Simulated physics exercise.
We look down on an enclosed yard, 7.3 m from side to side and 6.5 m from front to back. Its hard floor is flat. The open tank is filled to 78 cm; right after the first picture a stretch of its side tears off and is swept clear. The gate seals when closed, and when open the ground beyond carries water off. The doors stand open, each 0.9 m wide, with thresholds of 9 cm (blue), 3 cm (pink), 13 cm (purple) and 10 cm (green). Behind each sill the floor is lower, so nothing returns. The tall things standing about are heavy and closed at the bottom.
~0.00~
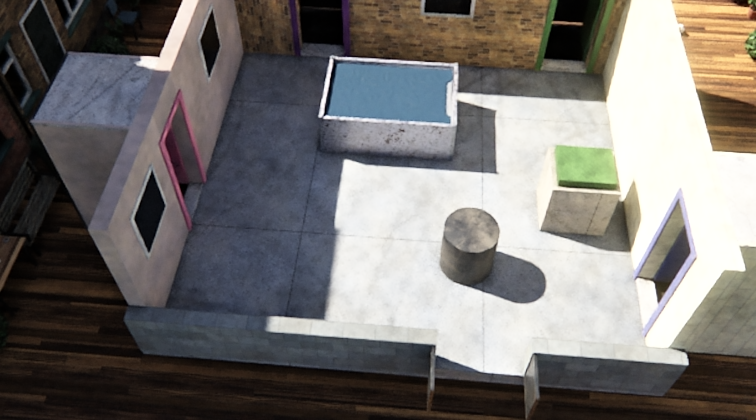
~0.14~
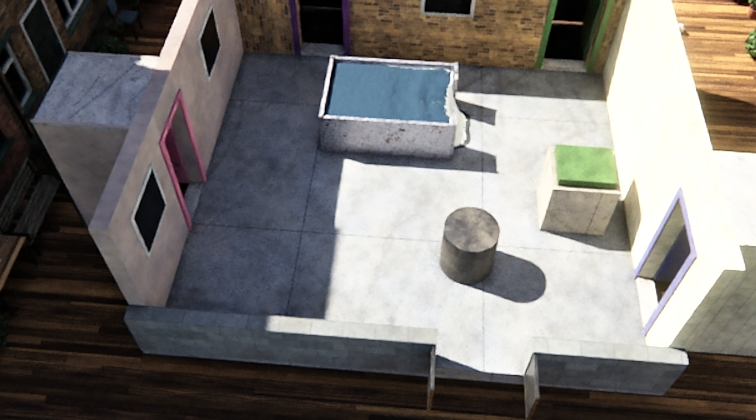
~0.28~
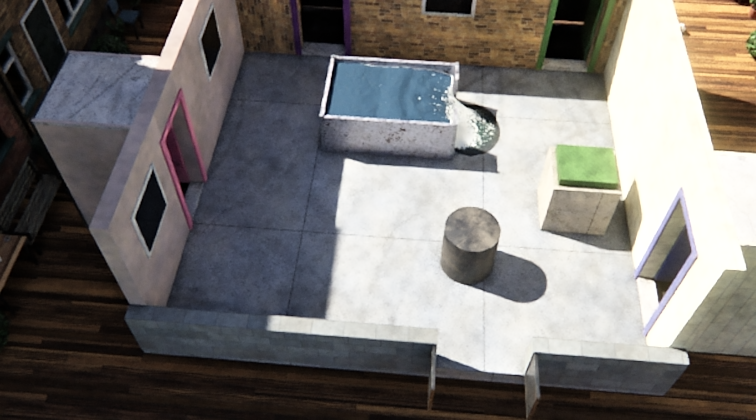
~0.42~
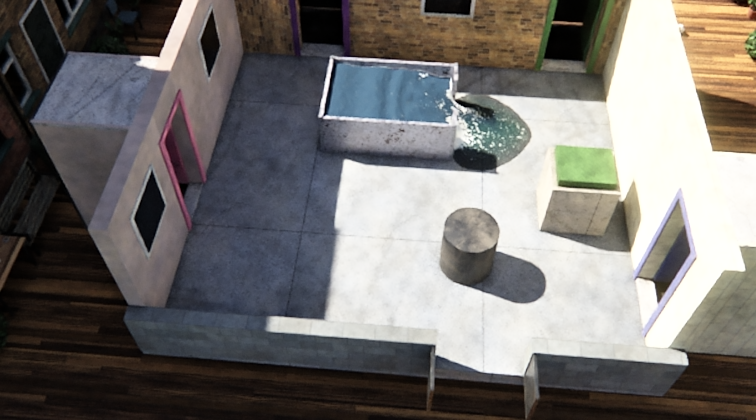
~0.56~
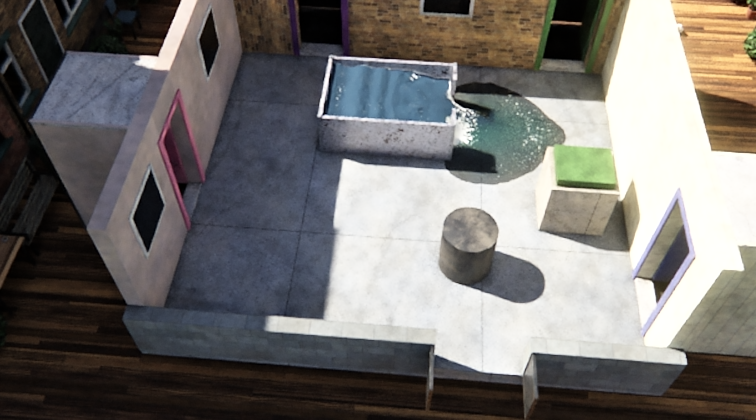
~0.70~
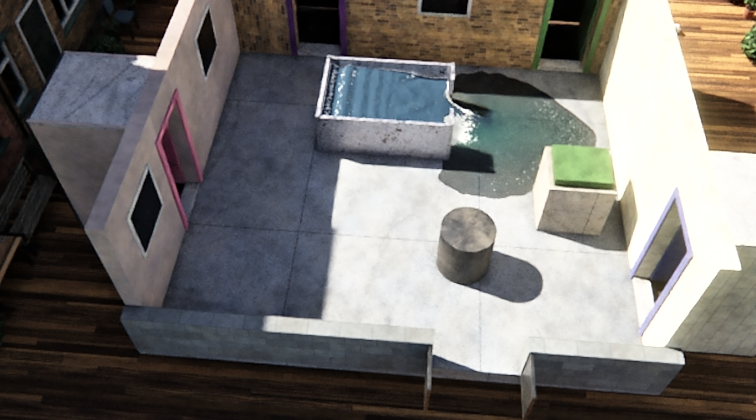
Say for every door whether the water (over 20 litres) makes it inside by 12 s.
Door by door: At the blue door it does not reach the limit; at the pink door it keeps below the limit; at the purple door it does not reach the limit; at the green door it passes the limit.
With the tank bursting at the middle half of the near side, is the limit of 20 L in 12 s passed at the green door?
Then: Green not over.
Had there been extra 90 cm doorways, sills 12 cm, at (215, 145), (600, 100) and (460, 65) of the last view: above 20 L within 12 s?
In turn: Under, over, under.
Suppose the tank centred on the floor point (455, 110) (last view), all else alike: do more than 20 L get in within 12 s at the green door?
Then: Green past it.
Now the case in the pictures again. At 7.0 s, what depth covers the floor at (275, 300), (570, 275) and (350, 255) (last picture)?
About 0, 3 and 3 cm.
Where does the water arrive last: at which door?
It is the pink one.
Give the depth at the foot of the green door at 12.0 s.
Some 8.0 cm.
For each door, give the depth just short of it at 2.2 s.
In cm: Blue 2, pink 0, purple 0, green 22.
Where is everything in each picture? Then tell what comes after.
Still water, 78 cm deep, in the open tank at (391, 94), in the first picture.
The front is at (459, 145), 0.5 m from the gap at (451, 118); 0.2 m2 of floor is under water; 78 cm left at the back of the open tank, in the second picture.
Water pours out at (452, 118) and has run 0.8 m, to (496, 133); typically 11 cm deep outside, 78 cm at the open tank's back, in the third picture.
The front is at (527, 136), 1.4 m from the gap at (451, 119); 1.9 m2 of floor is under water; 78 cm left at the back of the open tank, in the fourth picture.
Water pours out at (450, 118) and has run 2.0 m, to a hidden place; typically 5 cm deep outside, 76 cm at the open tank's back, in the fifth picture.
The front is at a hidden place, 2.6 m from the gap at (448, 118); 5.4 m2 of floor is under water; 67 cm left at the back of the open tank, in the sixth picture.
After 1.4 s water covers 20 % of the floor and is deepest (38 cm) near (613, 188); blue door not reached, pink door not reached, purple door not reached, green door 13 cm at the sill, 0 L in.
After 2.2 s water covers 25 % of the floor and is deepest (37 cm) near (599, 103); blue door 2 cm at the sill, 0 L in, pink door not reached, purple door not reached, green door 22 cm at the sill, 15 L in.
After 3.5 s water covers 35 % of the floor and is deepest (22 cm) near (556, 133); blue door 5 cm at the sill, 0 L in, pink door not reached, purple door not reached, green door 19 cm at the sill, 78 L in.
After 7.0 s water covers 65 % of the floor and is deepest (15 cm) near (532, 74); blue door 3 cm at the sill, 0 L in, pink door not reached, purple door 6 cm at the sill, 0 L in, green door 15 cm at the sill, 186 L in.
After 12.0 s water covers 95 % of the floor and is deepest (10 cm) near (639, 358); blue door 6 cm at the sill, 0 L in, pink door 4 cm at the sill, 3 L in, purple door 5 cm at the sill, 0 L in, green door 8 cm at the sill, 202 L in.
